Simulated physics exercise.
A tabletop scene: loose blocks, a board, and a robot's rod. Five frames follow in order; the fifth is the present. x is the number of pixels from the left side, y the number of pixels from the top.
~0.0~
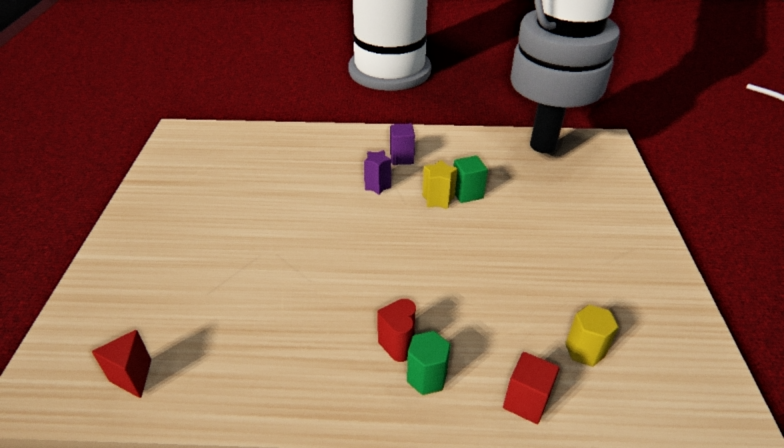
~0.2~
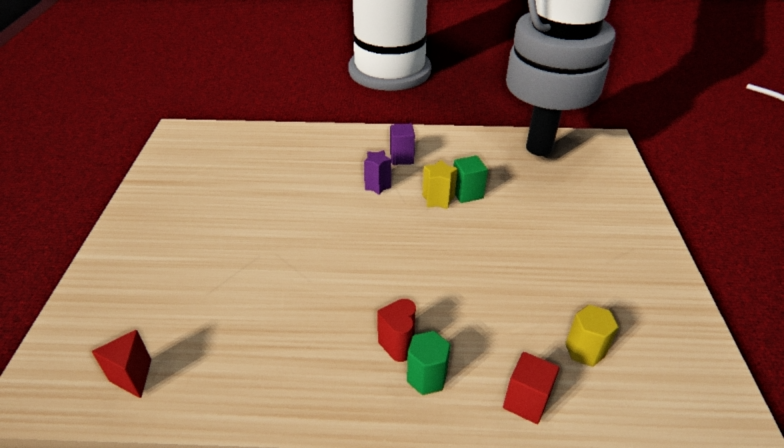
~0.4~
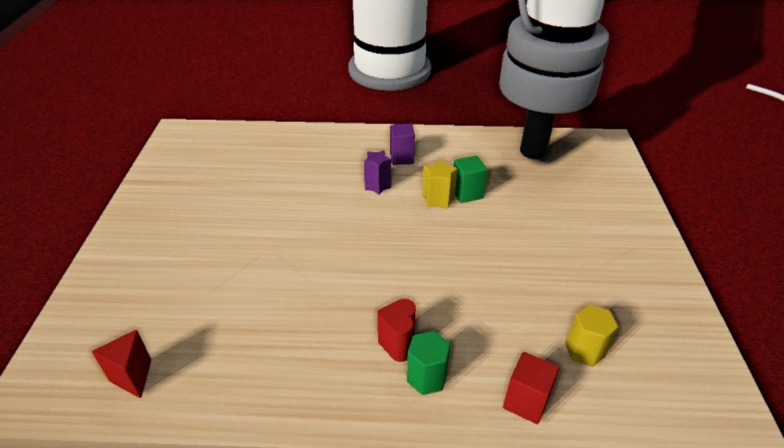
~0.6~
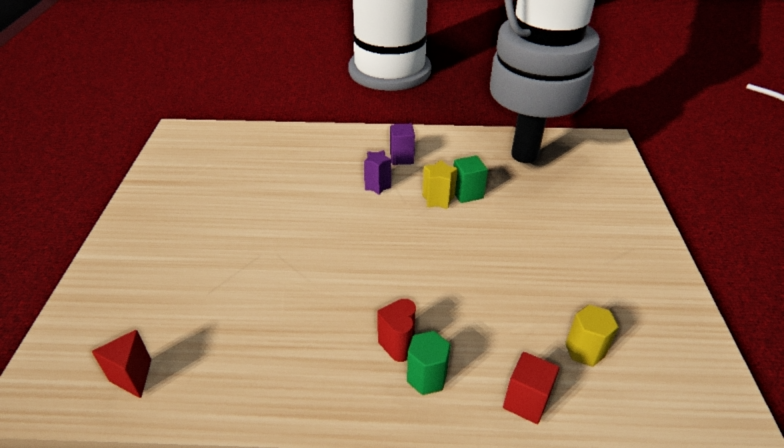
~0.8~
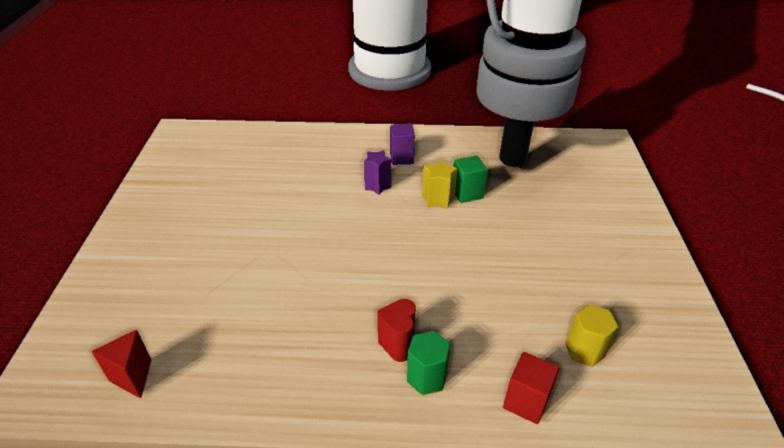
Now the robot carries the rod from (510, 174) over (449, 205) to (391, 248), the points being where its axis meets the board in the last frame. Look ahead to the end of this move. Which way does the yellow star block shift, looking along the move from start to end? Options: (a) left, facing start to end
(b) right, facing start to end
(b)
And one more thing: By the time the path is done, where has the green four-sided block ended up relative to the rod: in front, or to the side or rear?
The block stays ahead.
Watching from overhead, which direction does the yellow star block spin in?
I'd predict that, seen from above, the yellow star block rotates clockwise.
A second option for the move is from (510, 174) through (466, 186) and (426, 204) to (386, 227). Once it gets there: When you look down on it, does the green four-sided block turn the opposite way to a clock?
That would be a yes.
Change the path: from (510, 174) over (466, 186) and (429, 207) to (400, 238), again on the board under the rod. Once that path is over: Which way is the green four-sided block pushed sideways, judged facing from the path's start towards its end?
It moves off to the left.
What follows on the original path. One third of the way, rod at (470, 180); yellow star block at (423, 176), turned 45° clockwise; green four-sided block at (454, 176), turned 25° anticlockwise.
Two thirds of the way, rod at (429, 204); yellow star block at (399, 182), turned 110° clockwise; green four-sided block at (415, 204), turned 40° anticlockwise.
At the end, rod at (391, 234); purple star block still; yellow star block at (392, 185), turned 160° clockwise; green four-sided block at (375, 237), turned 50° anticlockwise.
